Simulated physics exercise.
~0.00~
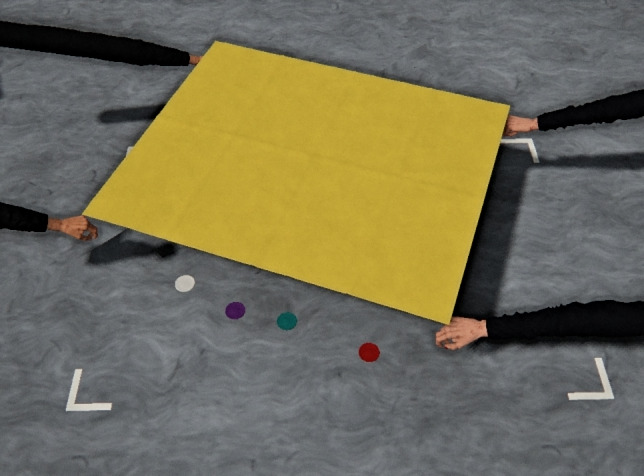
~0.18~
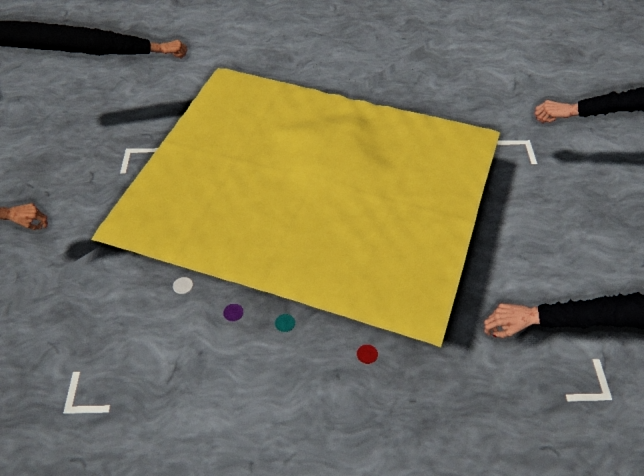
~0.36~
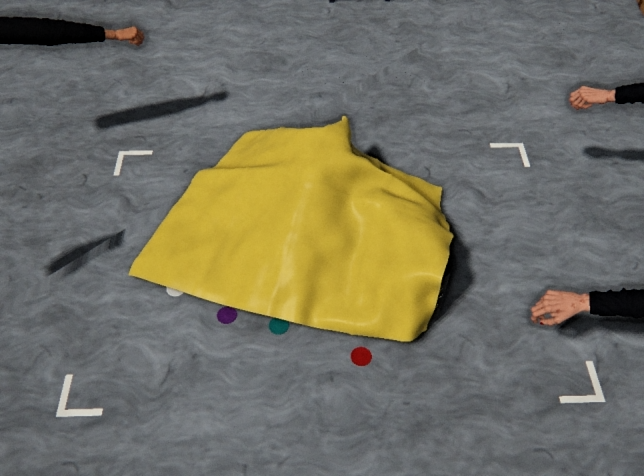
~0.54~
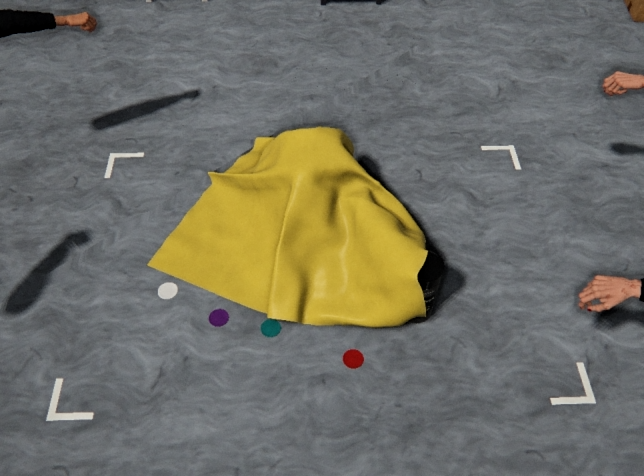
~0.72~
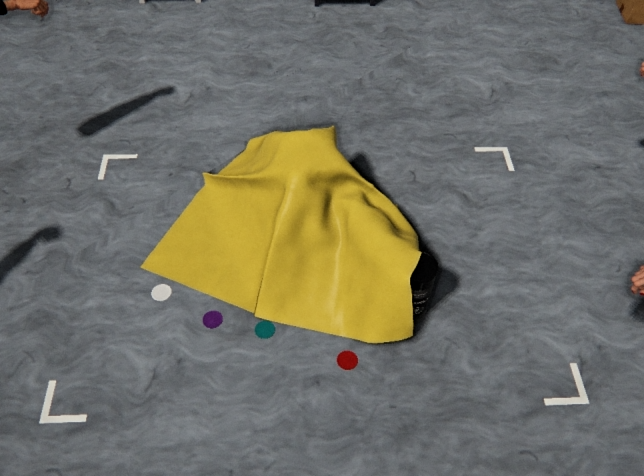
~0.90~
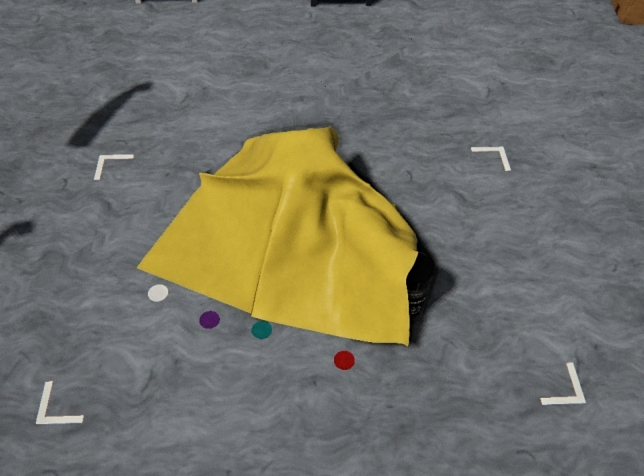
On a grey floor, hands release a yellow sheet that drapes, leaving four discs uncovered.
